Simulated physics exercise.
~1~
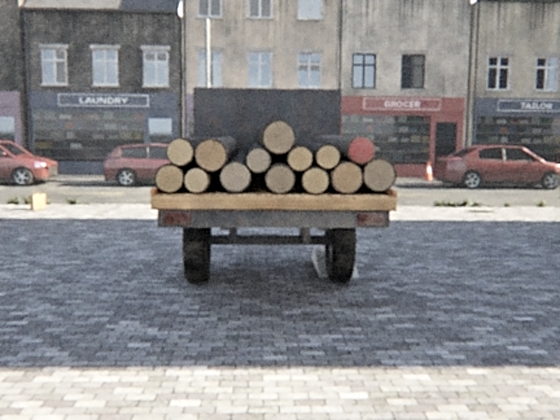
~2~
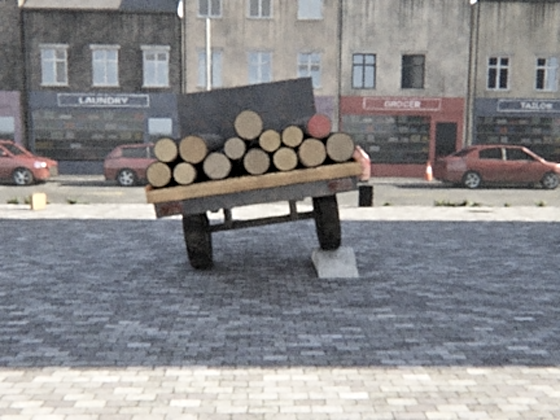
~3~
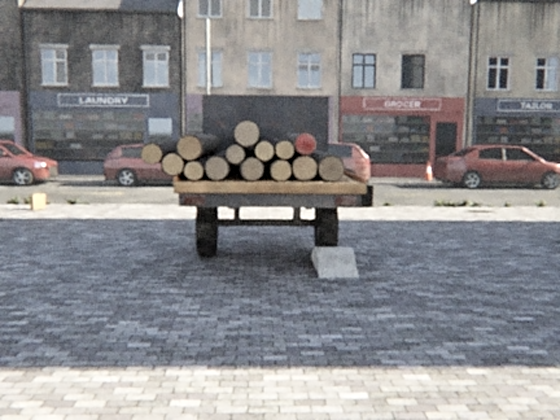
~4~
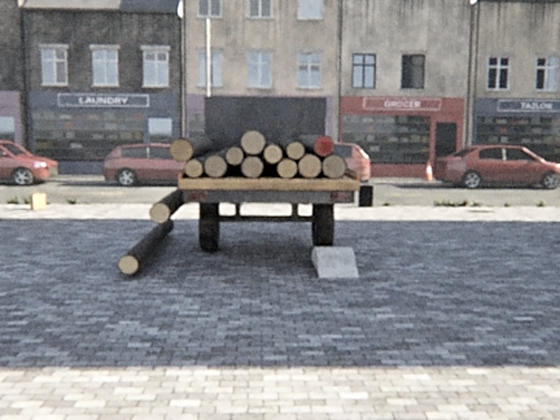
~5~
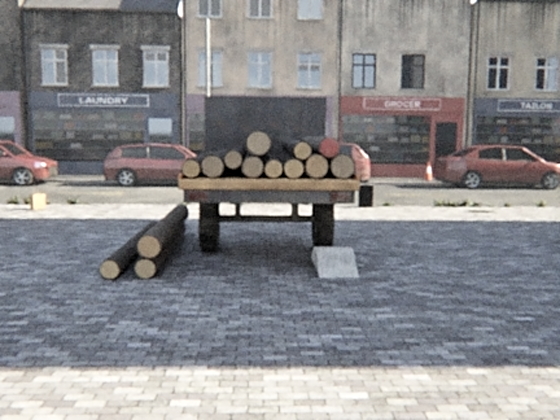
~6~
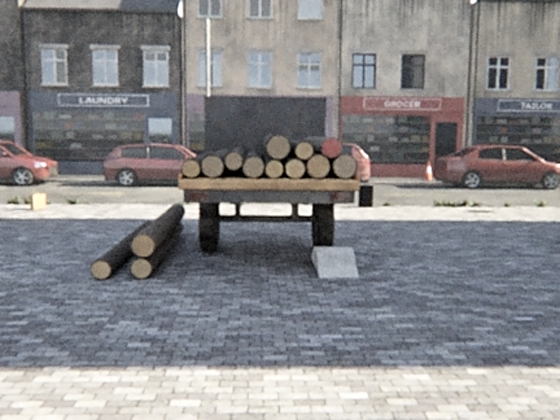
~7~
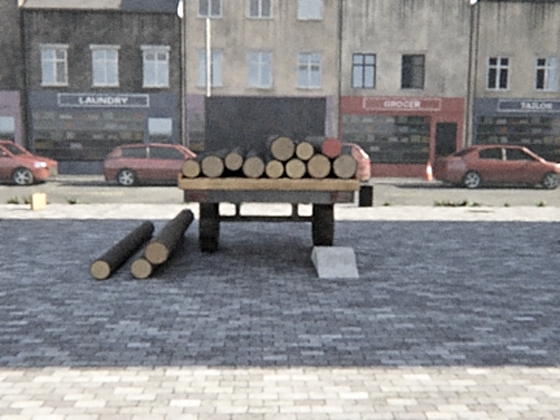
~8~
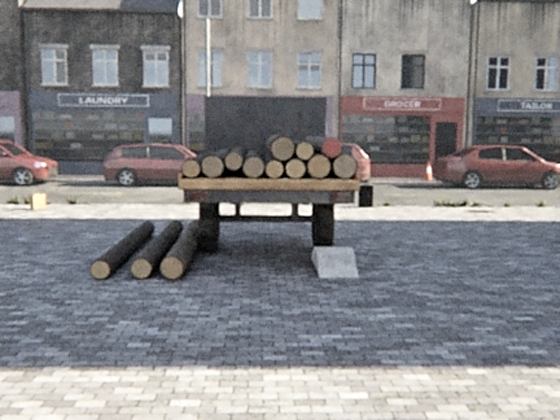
To begin with, a flat trailer stacked with loose timber poles, one of them red, stands on a paved square before a row of shops and parked red cars. Its right wheel rides up a concrete hump, tipping the deck down to the left, and the load shifts that way. The wheel drops off the hump and the deck levels, with poles crowding over the left edge. Three tumble to the paving, landing in a small heap. The heap spreads until they lie side by side, while the red pole stays up on others toward the deck's right side.
